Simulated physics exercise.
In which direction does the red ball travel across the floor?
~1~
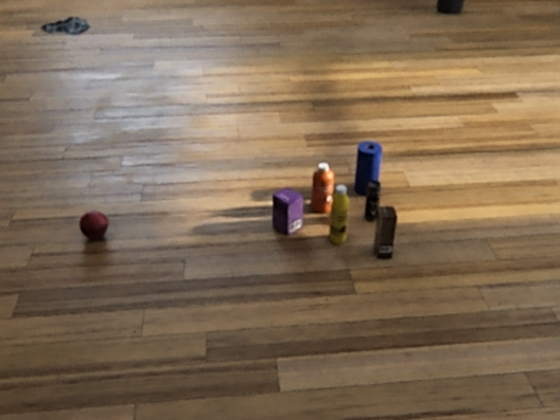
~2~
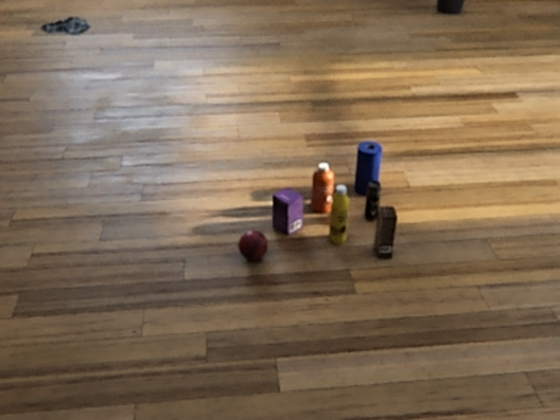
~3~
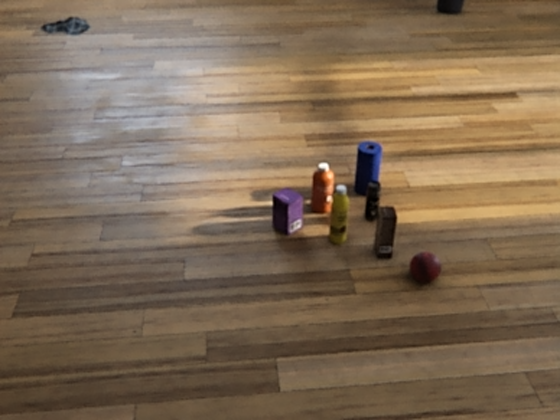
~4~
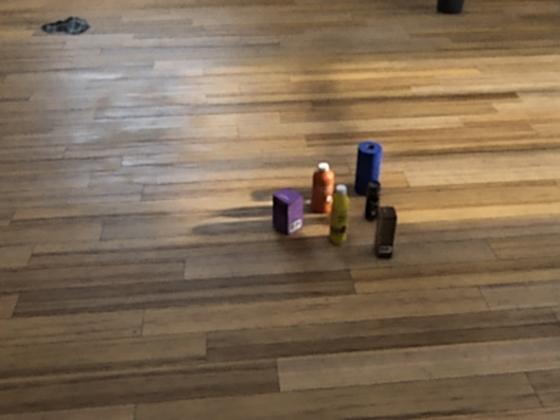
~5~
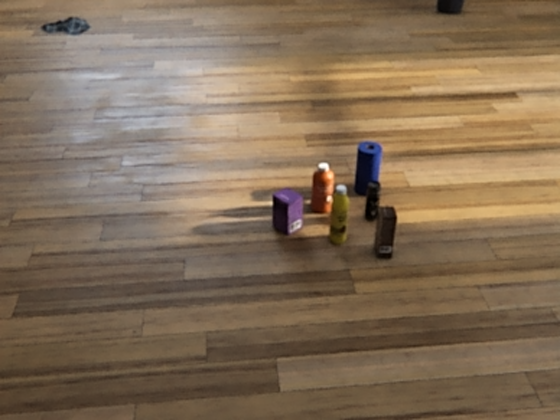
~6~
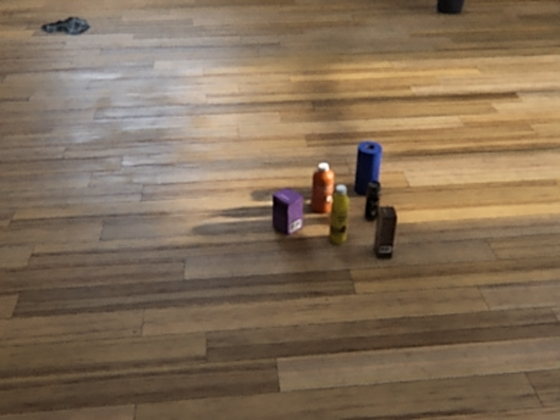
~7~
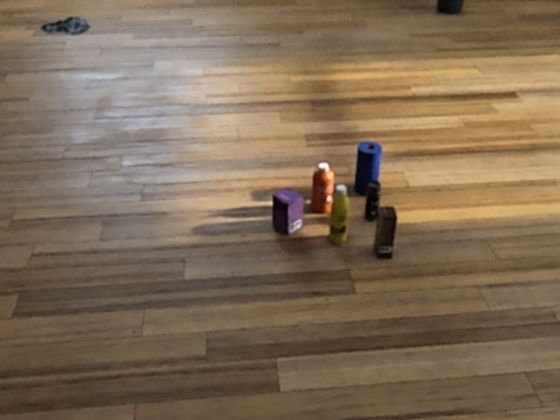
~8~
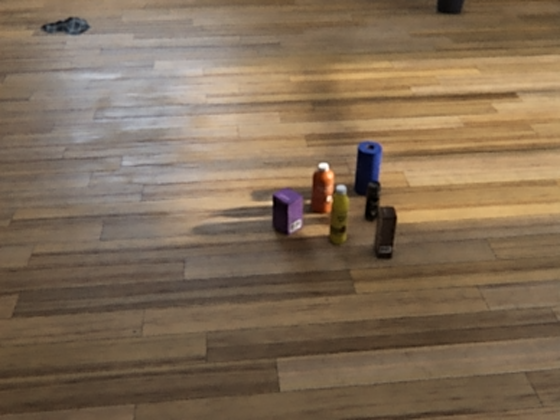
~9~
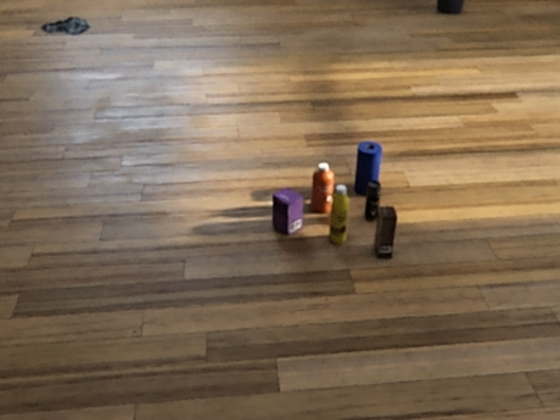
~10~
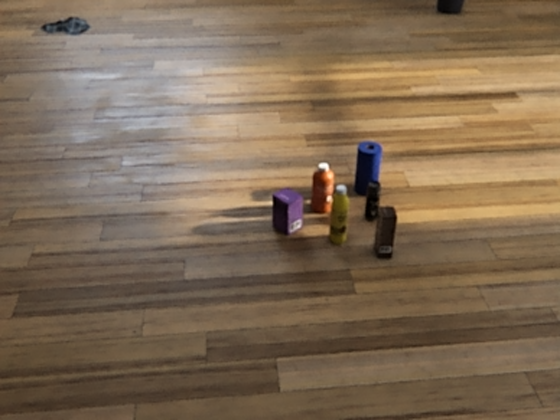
The red ball moves to the right, passing in front of the standing group.
In this clip, a red ball rolls across a wooden floor, passing in front of a standing group that includes a purple carton, yellow and orange bottles and a blue roll, then goes out of view, leaving the group standing in place.
